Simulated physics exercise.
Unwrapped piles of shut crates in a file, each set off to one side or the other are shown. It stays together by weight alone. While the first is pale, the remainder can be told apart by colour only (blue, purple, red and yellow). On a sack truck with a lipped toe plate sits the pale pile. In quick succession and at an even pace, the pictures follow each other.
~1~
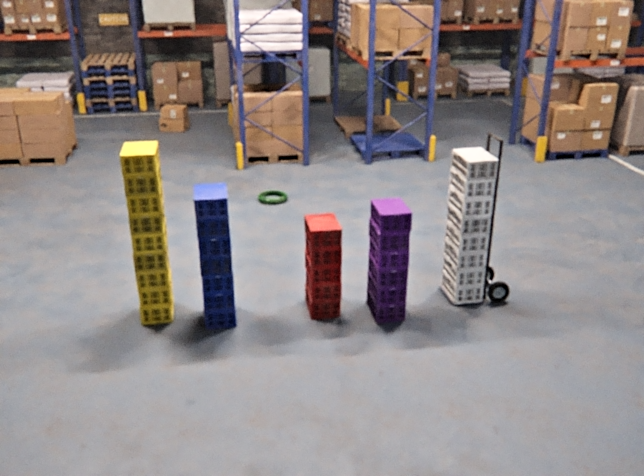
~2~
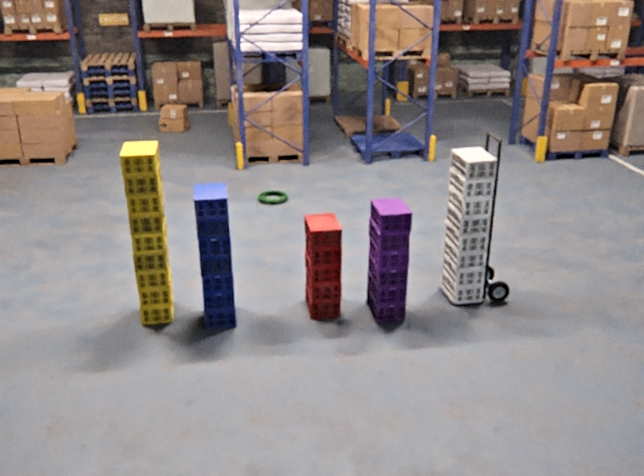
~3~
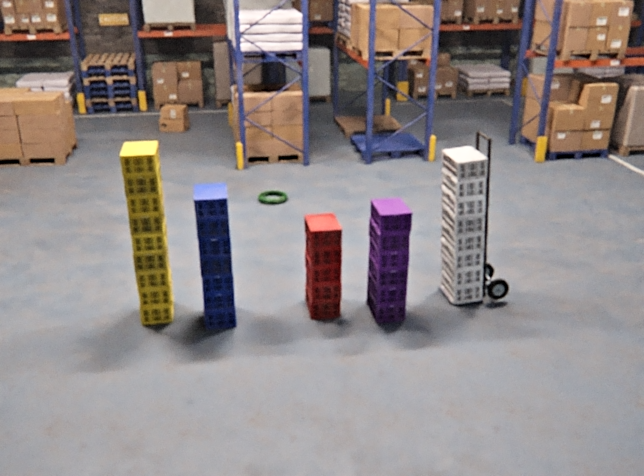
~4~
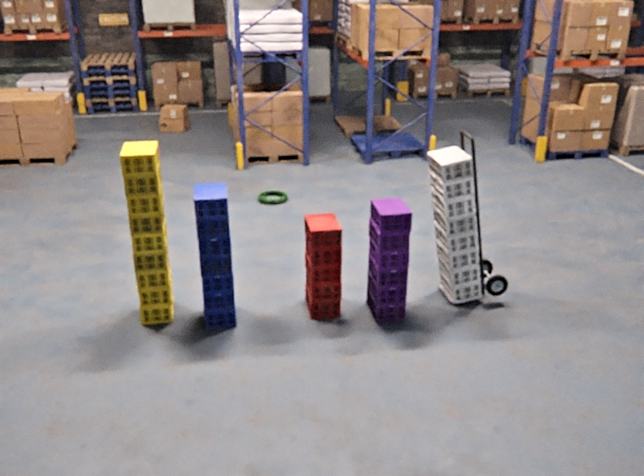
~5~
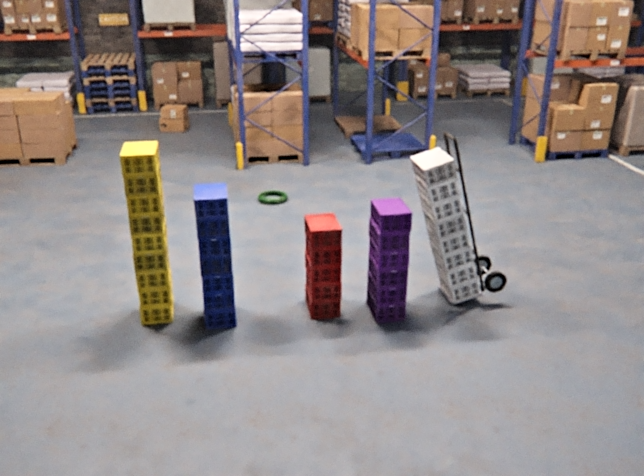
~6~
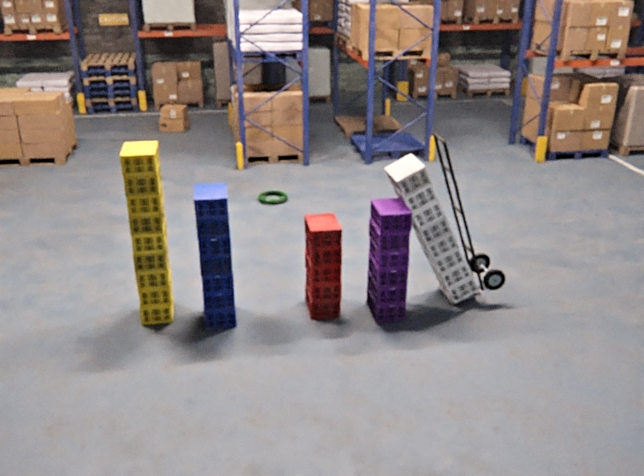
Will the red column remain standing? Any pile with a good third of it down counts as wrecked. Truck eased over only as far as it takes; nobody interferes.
No, it comes down.
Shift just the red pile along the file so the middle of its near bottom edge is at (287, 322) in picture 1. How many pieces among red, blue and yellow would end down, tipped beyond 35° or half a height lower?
Red 0, blue 0, yellow 0.
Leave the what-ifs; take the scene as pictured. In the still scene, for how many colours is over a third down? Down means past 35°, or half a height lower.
The total is 2.
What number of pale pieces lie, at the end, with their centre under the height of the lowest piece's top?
Of the pale pieces, the number is 8.
Just after the last frame, 8 of the pale pile down; none of the 5 red crates down (0 of 27 in all colours); top red crate unmoved; top purple crate tilted a little.
A moment on, 8 of the pale pile down; none of the 5 red crates down (4 of 27 in all colours); top red crate tilted clearly, a little lower; top purple crate tilted clearly, half its height lower.
Further on, 7 of the pale pile down; 5 of the 5 red crates down (10 of 27 in all colours); top red crate tilted a little, some two heights lower; top purple crate on its side.
When it is over, 7 of the pale pile down; 5 of the 5 red crates down (10 of 27 in all colours); top red crate tilted a little, some two heights lower; top purple crate upside down. In pixels of the last frame, middles, top red crate near (241, 262), top purple crate near (206, 365).
